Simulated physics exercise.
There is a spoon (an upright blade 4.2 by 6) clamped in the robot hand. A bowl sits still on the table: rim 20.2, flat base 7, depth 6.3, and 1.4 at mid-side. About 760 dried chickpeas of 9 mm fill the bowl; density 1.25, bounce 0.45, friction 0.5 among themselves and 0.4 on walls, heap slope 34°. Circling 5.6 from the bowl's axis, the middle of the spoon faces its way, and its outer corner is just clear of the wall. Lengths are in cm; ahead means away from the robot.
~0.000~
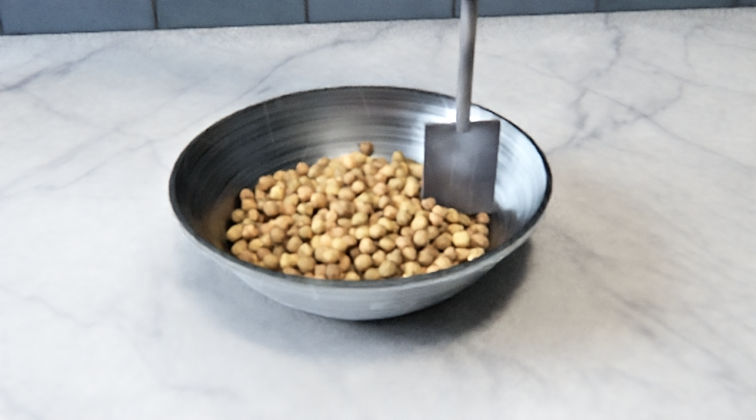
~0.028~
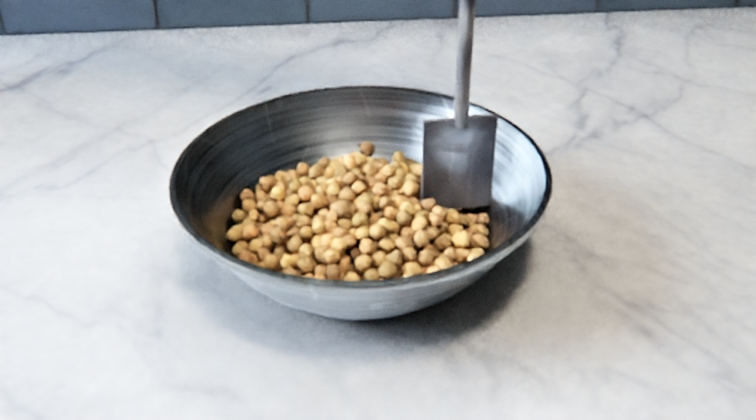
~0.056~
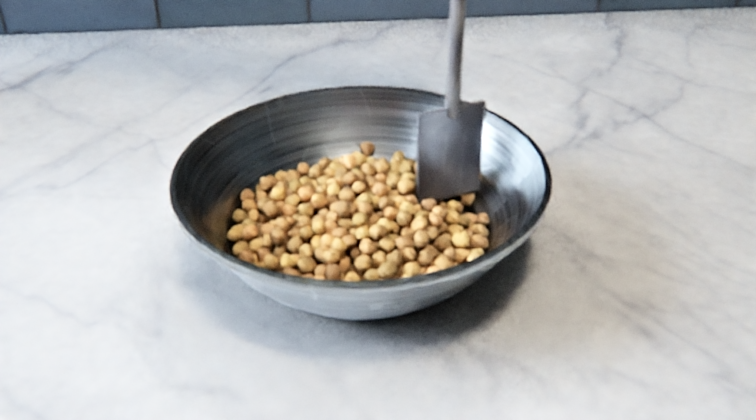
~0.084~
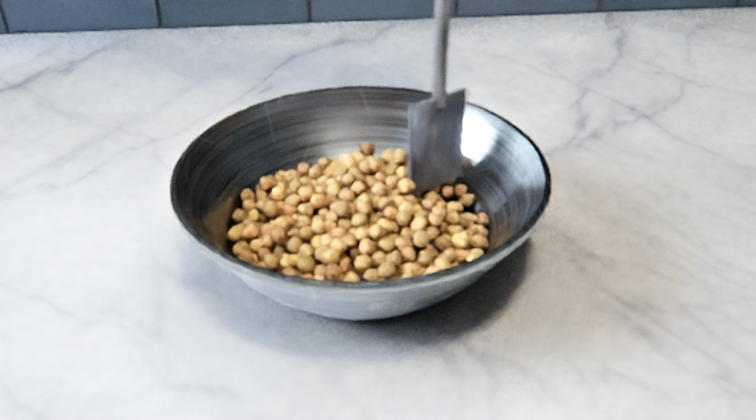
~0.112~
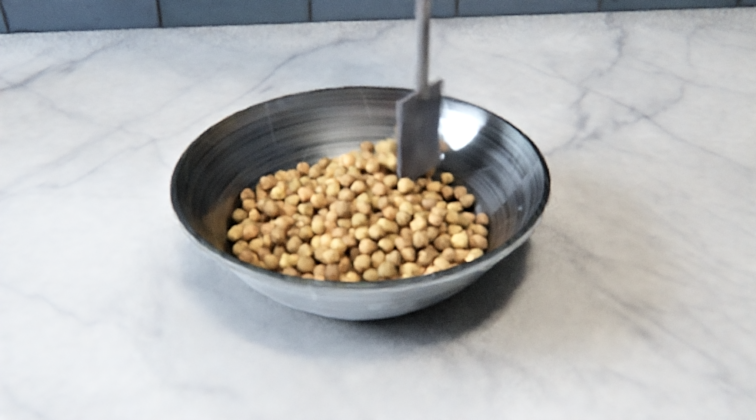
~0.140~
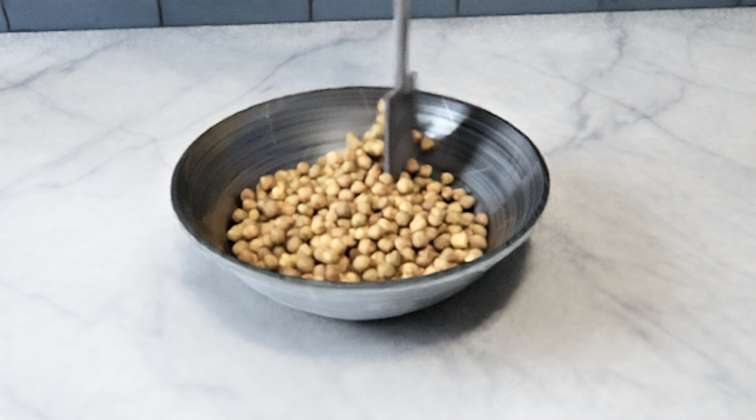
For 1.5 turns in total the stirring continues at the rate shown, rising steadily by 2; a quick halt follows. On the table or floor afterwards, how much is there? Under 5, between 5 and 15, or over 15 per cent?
Under 5 per cent.
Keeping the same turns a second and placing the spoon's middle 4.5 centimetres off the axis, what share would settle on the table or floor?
Close to 0 in a hundred then.
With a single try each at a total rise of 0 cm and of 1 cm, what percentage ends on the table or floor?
Trial one: Roughly 10 %; trial two: Roughly 5 %.
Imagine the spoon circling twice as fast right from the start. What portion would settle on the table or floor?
10 %.
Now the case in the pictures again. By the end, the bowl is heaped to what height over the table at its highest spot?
It reaches some 5.0 cm above the table.
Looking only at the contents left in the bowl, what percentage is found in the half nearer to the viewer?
Near 55 per cent of what stays in the bowl.
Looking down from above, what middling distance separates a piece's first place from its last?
Something near 0 cm, measured level.
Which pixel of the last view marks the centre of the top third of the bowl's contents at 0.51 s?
About (352, 243) in the last picture.
After 0.51 s, 248° round, highest piece 8 above the table; 756 in the bowl, 5 in flight or on the tool.
After 0.89 s, 76° round, highest piece 6 above the table; 753 in the bowl, 8 on the table or floor.
After 1.27 s, 180° round, highest piece 5 above the table; 753 in the bowl, 8 on the table or floor.
After 1.97 s, 180° round, highest piece 5 above the table; 753 in the bowl, 8 on the table or floor.
At rest, 753 in the bowl, 8 on the table or floor. That is 1 % on the table or floor.
